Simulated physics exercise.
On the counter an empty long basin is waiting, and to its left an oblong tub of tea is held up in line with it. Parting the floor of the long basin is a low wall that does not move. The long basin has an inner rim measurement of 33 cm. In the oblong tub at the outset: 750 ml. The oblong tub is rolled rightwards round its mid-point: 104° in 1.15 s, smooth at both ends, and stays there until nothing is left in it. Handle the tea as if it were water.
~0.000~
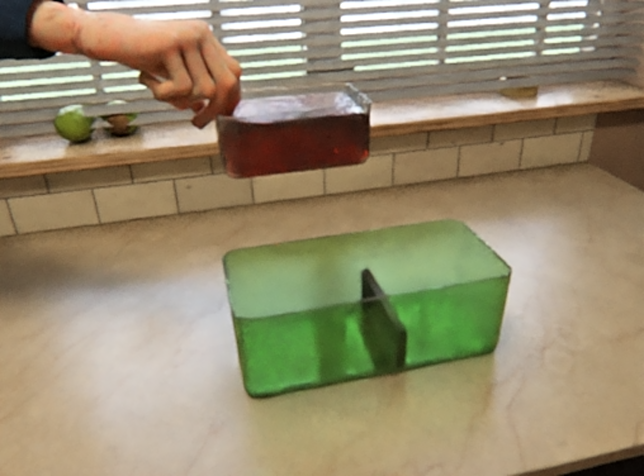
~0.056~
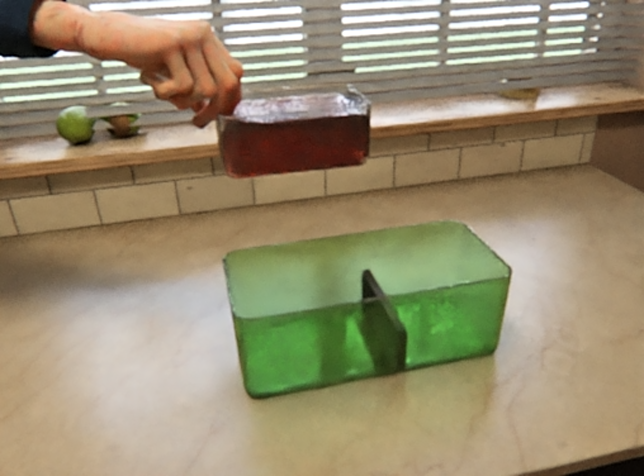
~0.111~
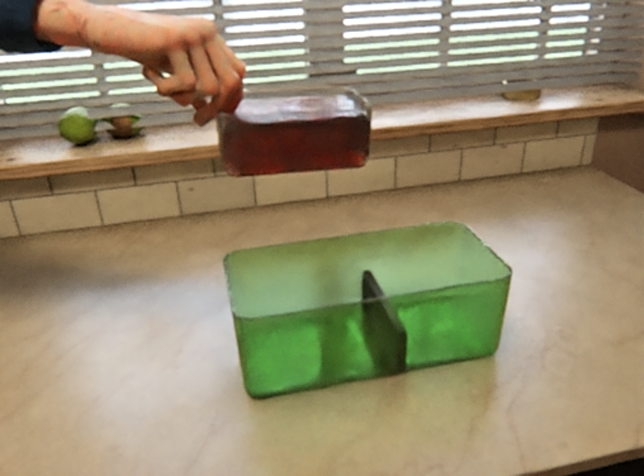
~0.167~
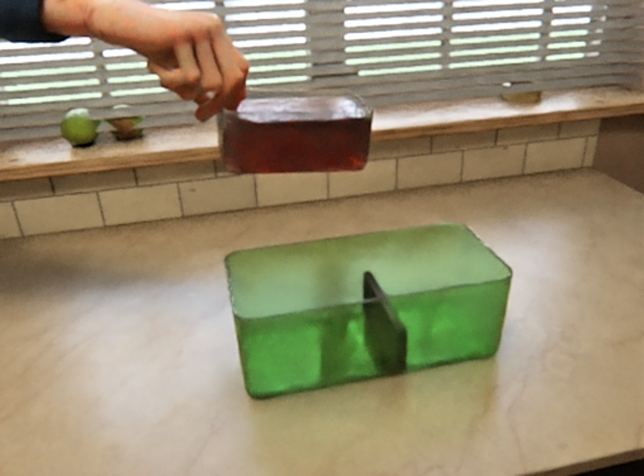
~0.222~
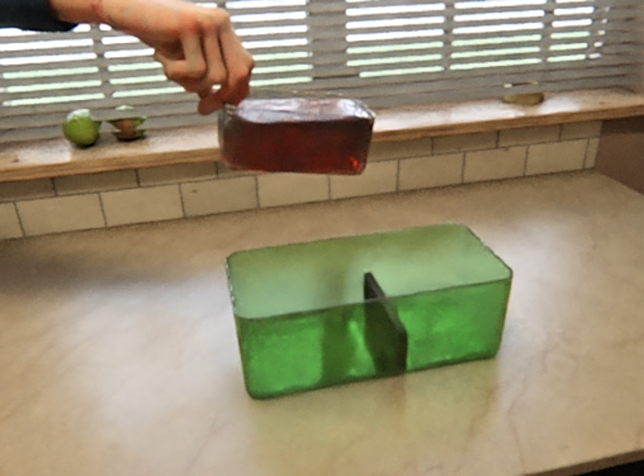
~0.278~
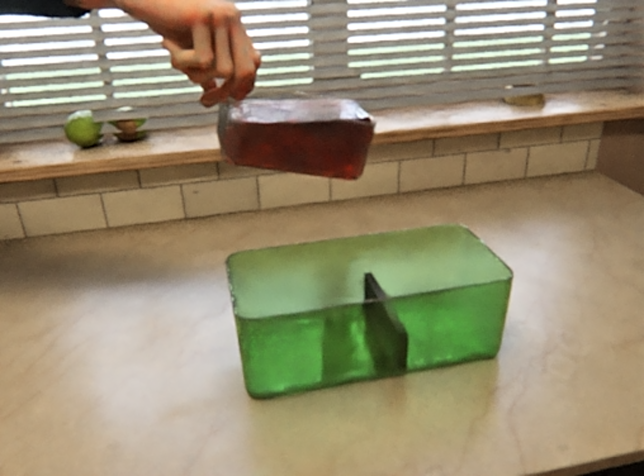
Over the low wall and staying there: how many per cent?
75 out of 100.
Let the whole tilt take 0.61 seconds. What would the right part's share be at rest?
That would be about 70 in a hundred, I'd say.
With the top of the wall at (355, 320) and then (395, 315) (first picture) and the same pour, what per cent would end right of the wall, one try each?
80 % and 55 %.
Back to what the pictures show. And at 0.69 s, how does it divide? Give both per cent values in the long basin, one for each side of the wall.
I'd say about 1 left and about 22 right.
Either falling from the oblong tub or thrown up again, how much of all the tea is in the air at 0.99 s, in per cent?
About 7 per cent.
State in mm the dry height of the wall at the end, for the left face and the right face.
Close to 54 mm left and close to 30 mm right.
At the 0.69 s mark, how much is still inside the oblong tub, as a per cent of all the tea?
About 32 per cent.
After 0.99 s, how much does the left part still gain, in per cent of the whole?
Around 12 in a hundred.
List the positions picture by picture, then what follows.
In the first picture, it leans 0°; its right rim is at (358, 94); the tea meets the walls at (218, 115) and (355, 101); the long basin's rim runs from (228, 285) to (485, 245); the wall's top is at (382, 298).
In the second picture, it leans 1°; its right rim is at (359, 96); the tea meets the walls at (219, 115) and (356, 102).
In the third picture, it leans 2°; its right rim is at (360, 99); the tea meets the walls at (220, 114) and (357, 104).
In the fourth picture, it leans 5°; its right rim is at (362, 103); the tea meets the walls at (221, 114) and (358, 105).
In the fifth picture, it leans 9°; its right rim is at (363, 108); the tea meets the walls at (222, 114) and (360, 106).
In the sixth picture, it leans 14°; its right rim is at (364, 115); the tea meets the walls at (224, 115) and (363, 110); 1 per cent is over the edge.
After 0.69 s the tilt is 68° and 32 per cent is still to pour, 1 is left of the wall and 21 right of it.
After 0.99 s the tilt is 99° and 6 per cent is still to pour, 9 is left of the wall and 74 right of it.
After 1.31 s the tilt is 104° and 0 per cent is still to pour, 20 is left of the wall and 74 right of it.
After 1.65 s the tilt is 104° and 0 per cent is still to pour, 21 is left of the wall and 75 right of it.
In the end 21 per cent lies left of the wall, 75 right of it and 5 outside.
